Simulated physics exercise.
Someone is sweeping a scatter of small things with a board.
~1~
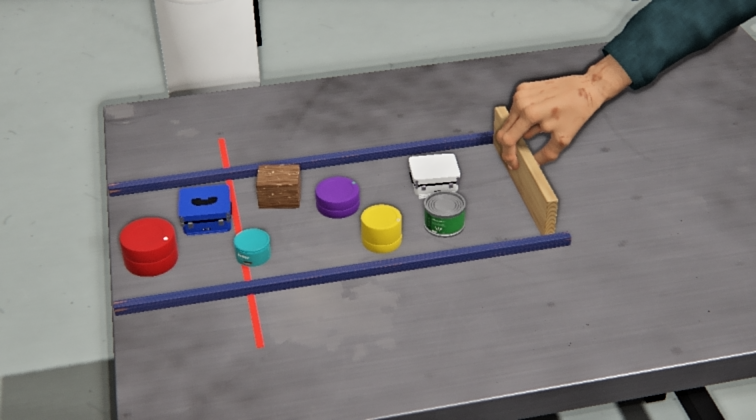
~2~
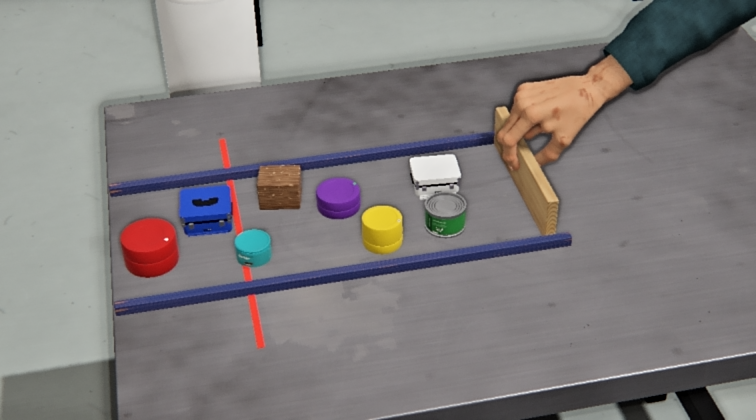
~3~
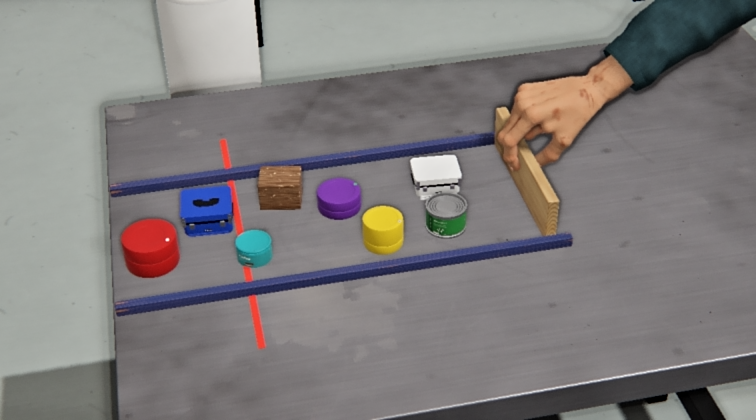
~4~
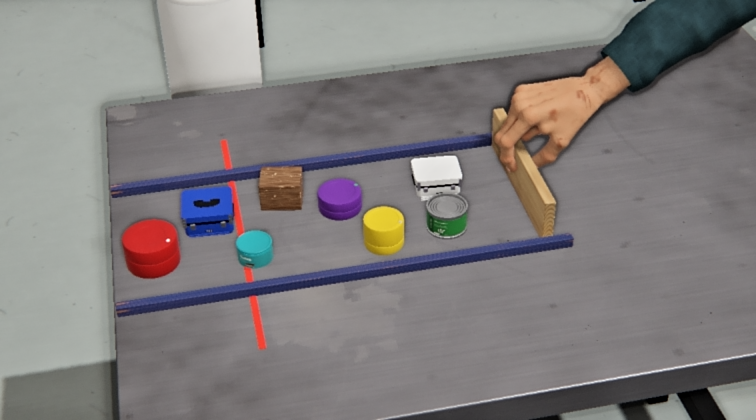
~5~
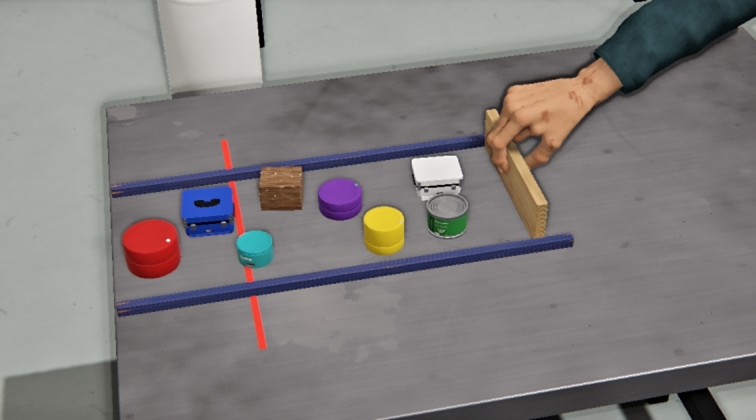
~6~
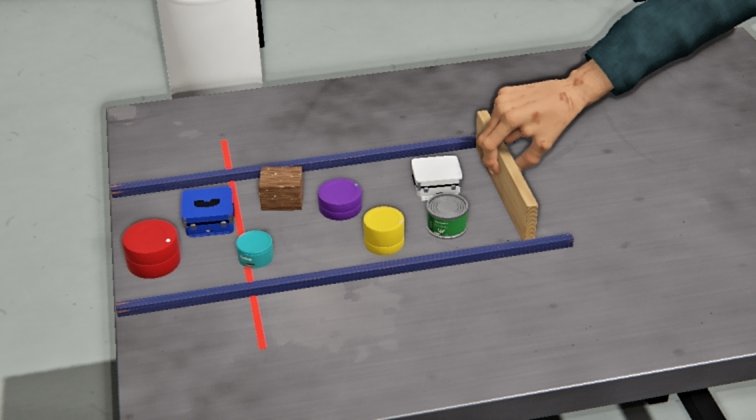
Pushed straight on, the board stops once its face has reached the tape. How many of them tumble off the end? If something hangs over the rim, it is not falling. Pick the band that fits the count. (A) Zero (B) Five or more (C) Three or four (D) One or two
Answer: A.
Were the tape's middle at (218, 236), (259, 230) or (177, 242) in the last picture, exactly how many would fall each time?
Respectively 0, 0 and 3.
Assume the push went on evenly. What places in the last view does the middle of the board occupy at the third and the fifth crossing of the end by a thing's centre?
Its centre point is roughly (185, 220) and later (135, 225).
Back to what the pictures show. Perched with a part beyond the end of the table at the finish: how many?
As for overhanging, the count is 1.
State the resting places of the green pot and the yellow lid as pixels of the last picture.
Close to (223, 243); the other close to (228, 267).
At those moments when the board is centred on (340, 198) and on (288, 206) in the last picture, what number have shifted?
That makes 5 at the first spot and 7 at the second.
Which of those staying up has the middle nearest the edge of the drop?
Blue case.
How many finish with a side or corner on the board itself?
Well, it touches 3.
Early on, none off yet; red lid at rest near (152, 249); blue case at rest near (209, 213); turquoise tub at rest near (255, 249).
A while later, none off yet; red lid at rest near (152, 249); blue case travelled about its own width near (161, 215); turquoise tub travelled about its own width near (226, 255).
Finally, the number that fall off is zero.
